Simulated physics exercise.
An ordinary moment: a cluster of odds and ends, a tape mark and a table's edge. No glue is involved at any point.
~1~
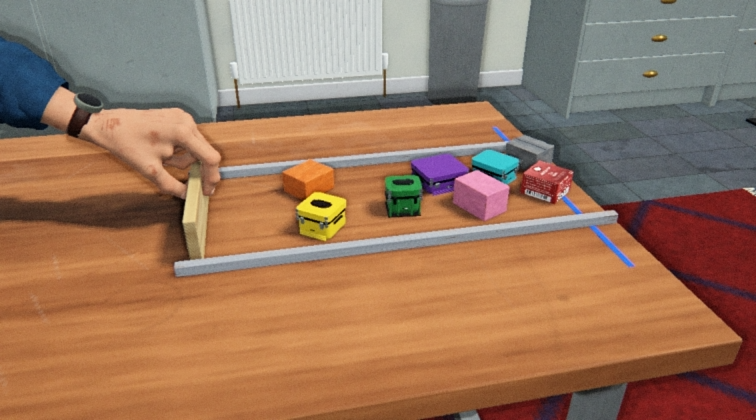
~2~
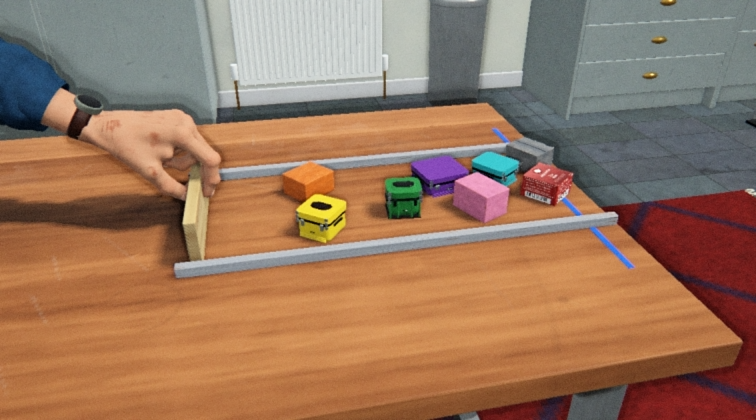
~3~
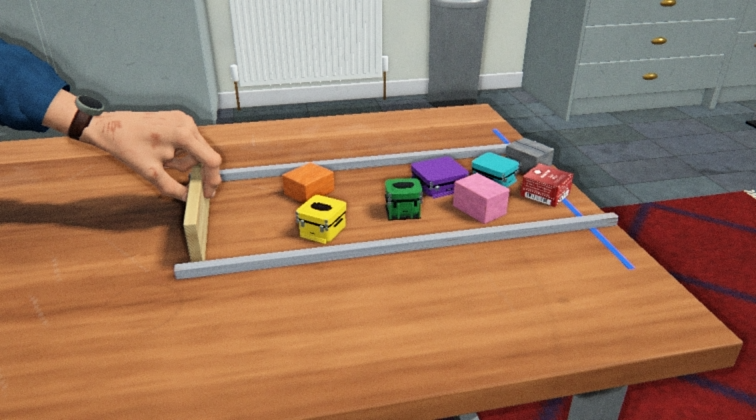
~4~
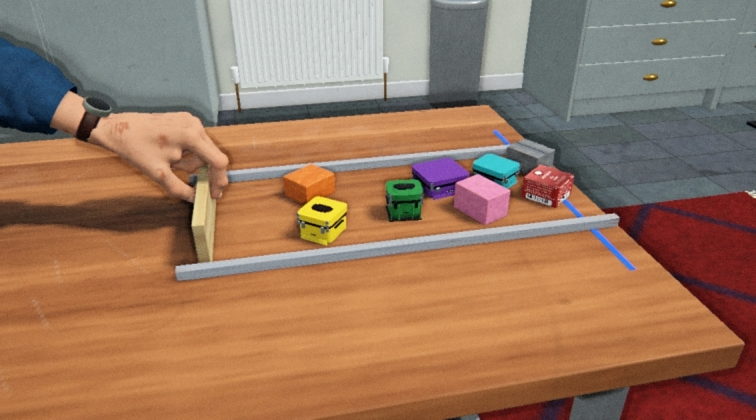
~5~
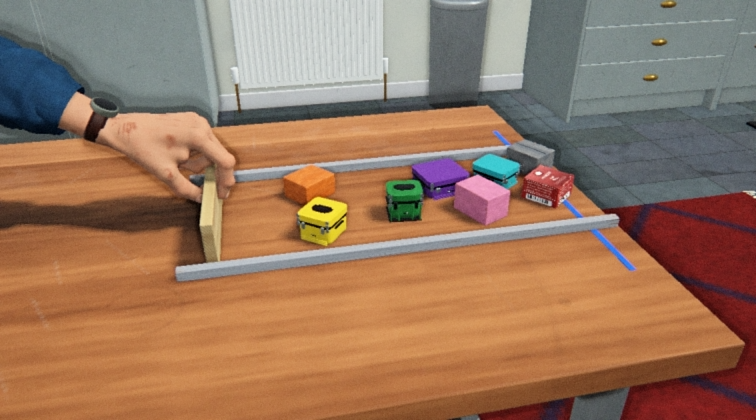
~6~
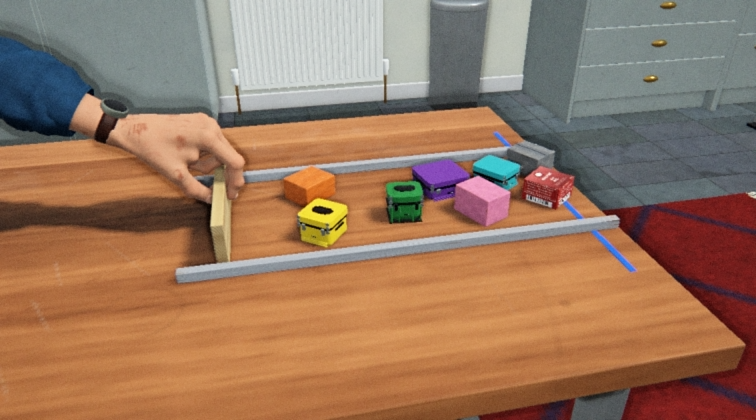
Hand holding a wooden board upright on a table, then sliding it slightly right between rails towards small, colourful, unmoving boxes.
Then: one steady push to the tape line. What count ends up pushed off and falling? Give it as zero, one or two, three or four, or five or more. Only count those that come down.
The count that falls is five or more.
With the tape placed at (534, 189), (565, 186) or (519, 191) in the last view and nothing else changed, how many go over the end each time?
Try by try, 5, 8 and 3.
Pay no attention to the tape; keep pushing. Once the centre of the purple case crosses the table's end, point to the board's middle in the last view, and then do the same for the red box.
(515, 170) and (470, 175), roughly.
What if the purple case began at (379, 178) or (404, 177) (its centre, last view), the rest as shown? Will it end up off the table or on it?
Well, place by place the object does not stay and then does not stay.
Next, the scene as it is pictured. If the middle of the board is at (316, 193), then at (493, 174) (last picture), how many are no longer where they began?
Counting first: 2, next 8.
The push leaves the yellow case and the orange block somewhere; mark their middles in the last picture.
Listed as asked: First (577, 184), and then (559, 167).
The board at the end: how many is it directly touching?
The count in contact is 3.
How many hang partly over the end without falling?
I'd put it at 3.
Soon after, none off yet; grey box at rest near (530, 159); red box at rest near (548, 187); turquoise case at rest near (495, 175).
Then, none off yet; grey box moved a little near (542, 155); red box moved about its own width near (579, 188); turquoise case moved about its own width near (544, 174).
At rest, the number that fall off is five or more; fallen, green case, purple case, turquoise case, red box and grey box.
